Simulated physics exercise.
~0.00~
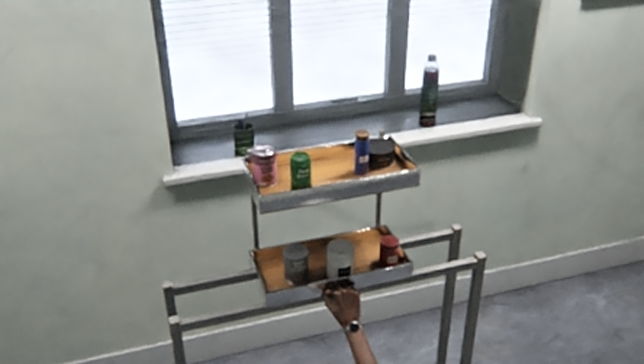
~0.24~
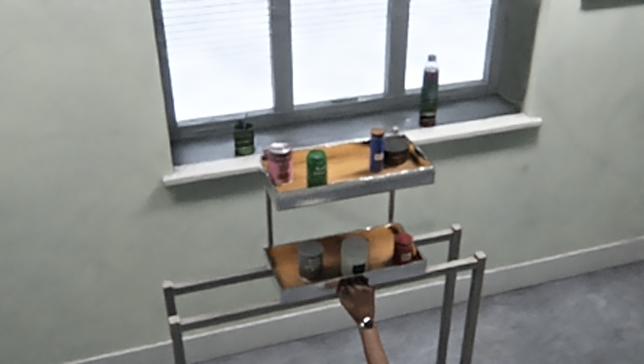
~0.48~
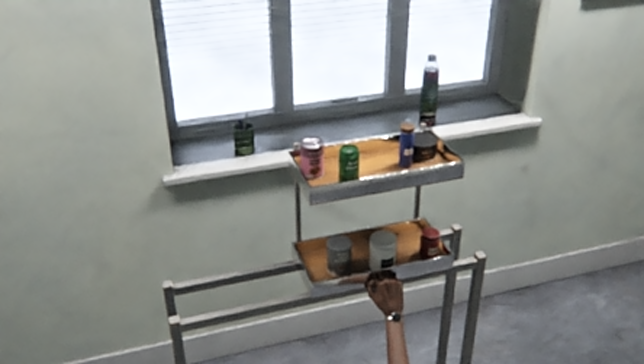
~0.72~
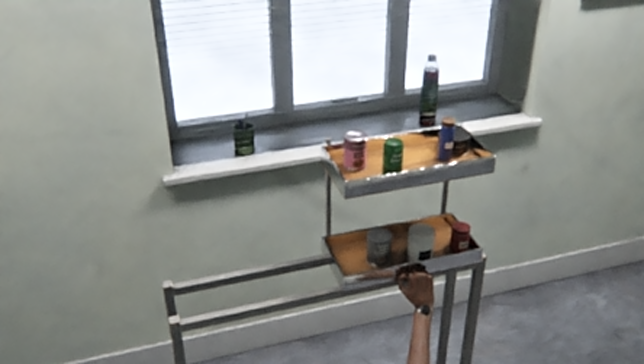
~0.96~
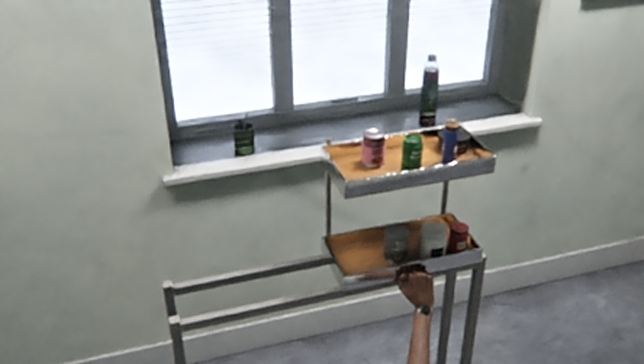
To begin with, a two-level tray unit stands in front of a window, with a pink tin, green can, blue shaker and black tub on top and a grey tin, white jar and red jar below. A hand at the front edge of the lower tray moves along with the unit as it slides right along the rails. The containers ride along upright until the unit stops at the right end. Then the pink tin, green can, grey tin and white jar slide further right across the trays. At the end, the unit is still and nothing has toppled.
